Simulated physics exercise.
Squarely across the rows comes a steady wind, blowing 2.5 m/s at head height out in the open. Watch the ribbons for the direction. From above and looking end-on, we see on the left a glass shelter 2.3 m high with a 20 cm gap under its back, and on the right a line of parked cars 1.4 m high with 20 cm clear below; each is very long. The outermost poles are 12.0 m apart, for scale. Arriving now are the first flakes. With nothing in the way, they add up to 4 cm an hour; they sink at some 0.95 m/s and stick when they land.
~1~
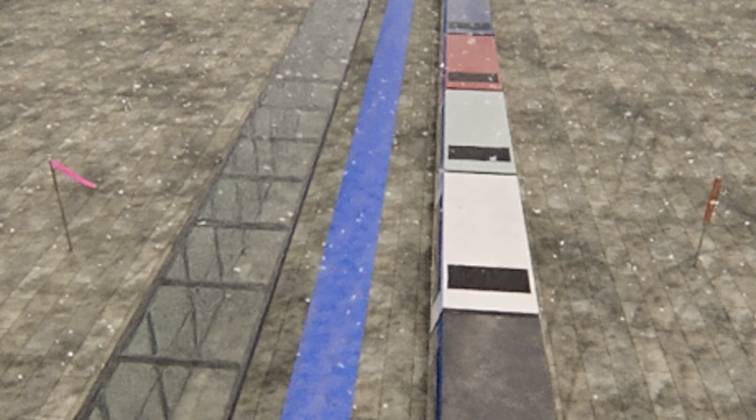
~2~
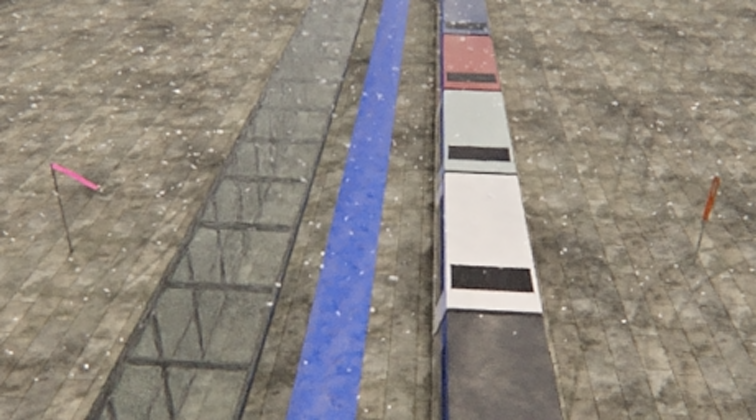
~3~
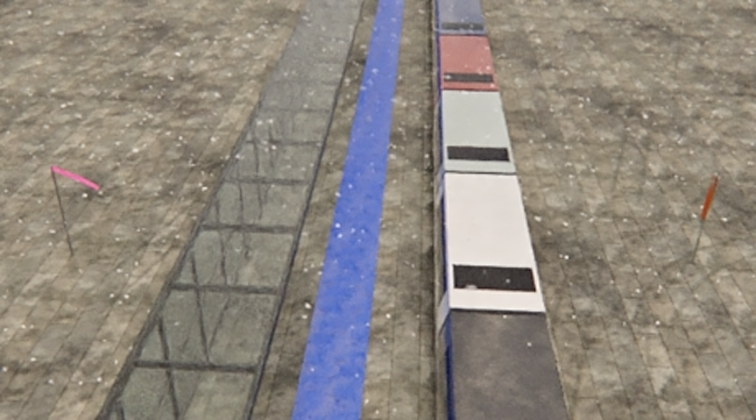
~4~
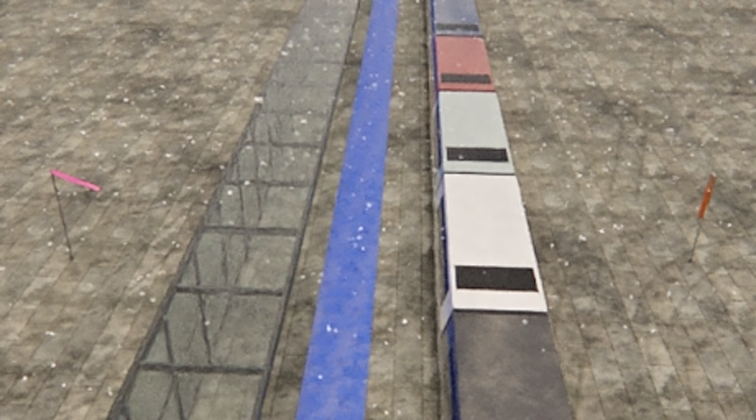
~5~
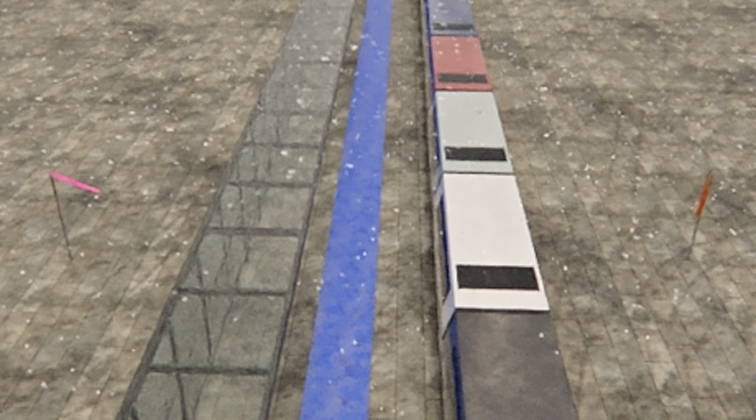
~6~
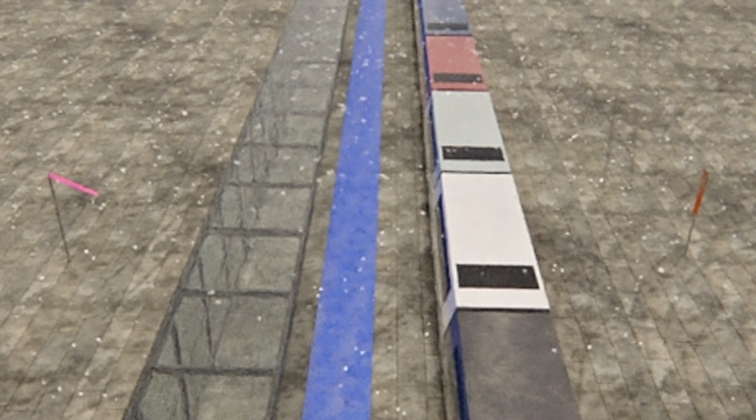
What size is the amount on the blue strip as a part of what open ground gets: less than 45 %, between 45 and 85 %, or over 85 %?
Between 45 and 85 %.
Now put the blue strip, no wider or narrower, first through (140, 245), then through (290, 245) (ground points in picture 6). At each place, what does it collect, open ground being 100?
In turn about 100 %, 0 %.
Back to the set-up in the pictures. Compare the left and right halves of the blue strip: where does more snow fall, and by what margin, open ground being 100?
Heavier on the right flank, with a lead of about 10 points.
After 10 minutes open ground has 7 mm and the blue strip 4 mm.
After 30 minutes open ground has 20 mm and the blue strip 12 mm.
After 60 minutes open ground has 40 mm and the blue strip 25 mm, so the blue strip has 62 % of the open amount; the left half of it has 58 %, the right half 67 %.
